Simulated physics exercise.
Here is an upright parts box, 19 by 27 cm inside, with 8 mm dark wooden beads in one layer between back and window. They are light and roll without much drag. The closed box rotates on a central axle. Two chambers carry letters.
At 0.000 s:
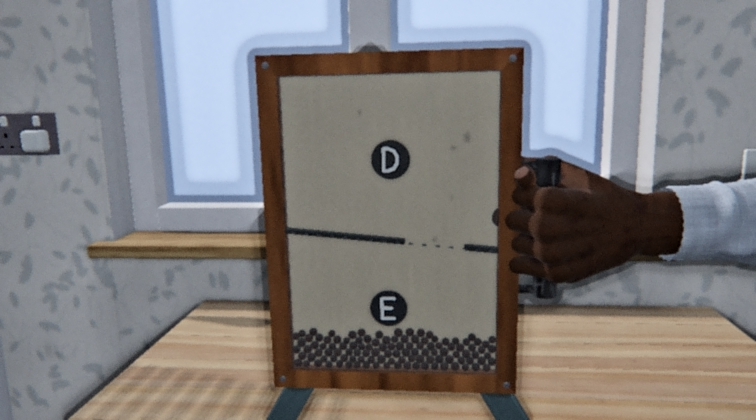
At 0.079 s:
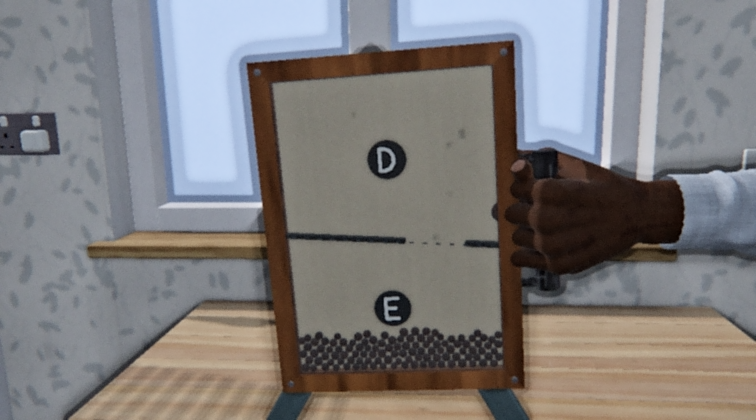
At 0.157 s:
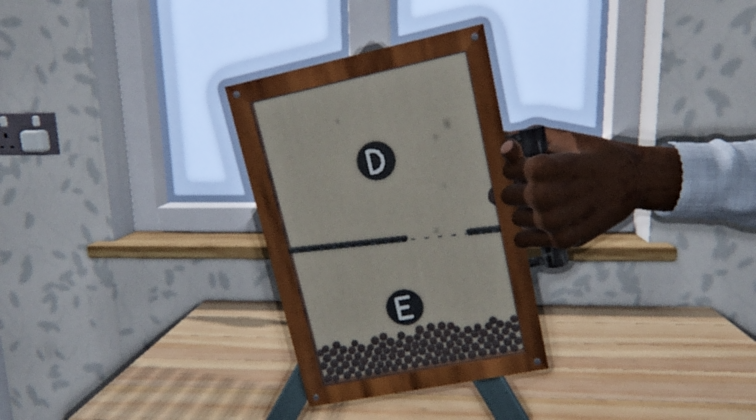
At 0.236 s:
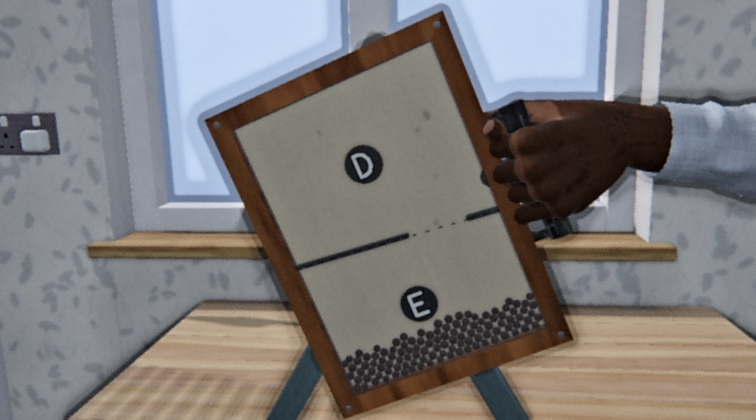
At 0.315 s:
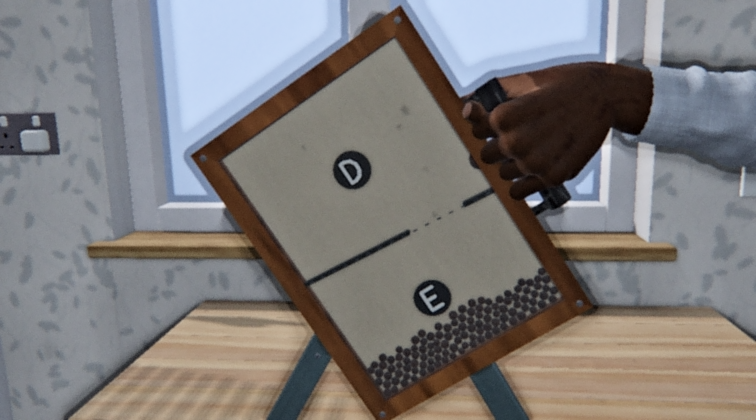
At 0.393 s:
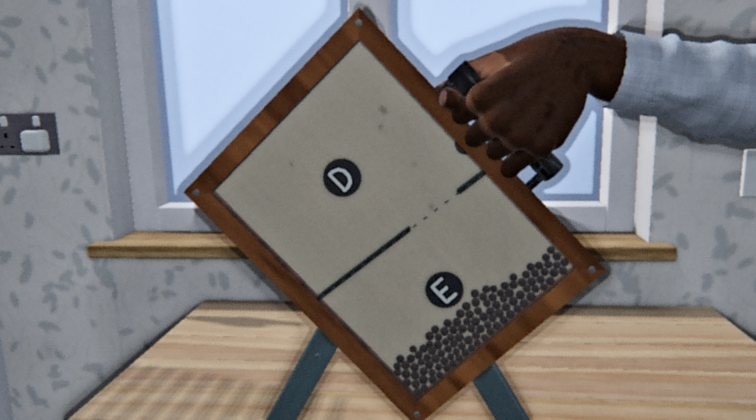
On a wooden table by a window, a hand turned a framed box anticlockwise, slowly at first and then well over to the left, while the dark beads inside stayed heaped in section E.
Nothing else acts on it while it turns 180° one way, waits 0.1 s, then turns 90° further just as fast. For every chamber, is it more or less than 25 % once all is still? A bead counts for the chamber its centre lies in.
Chamber D more, chamber E more than 25 %.
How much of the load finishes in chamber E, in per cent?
Some 40 per cent.
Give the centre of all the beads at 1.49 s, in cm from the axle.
Some 5 cm right and 4 cm above.
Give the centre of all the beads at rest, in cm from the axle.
About 2 cm right and 8 cm below.
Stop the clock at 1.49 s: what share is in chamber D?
Some 5 per cent.
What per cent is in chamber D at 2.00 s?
Some 35 per cent.
After 1.49 s, it stands 180° anticlockwise; the beads' middle is 5 cm right of and 4 cm above the centre; D 5 %, E 95 %.
After 2.00 s, it has come round 225° anticlockwise; the beads' middle is in line with and 2 cm below the centre; D 35 %, E 65 %.
After 2.41 s, it has come round 270° anticlockwise; the beads' middle is 2 cm right of and 8 cm below the centre; D 60 %, E 40 %.
At rest by 3.3 s, it has come round 270° anticlockwise; D 60 %, E 40 %.
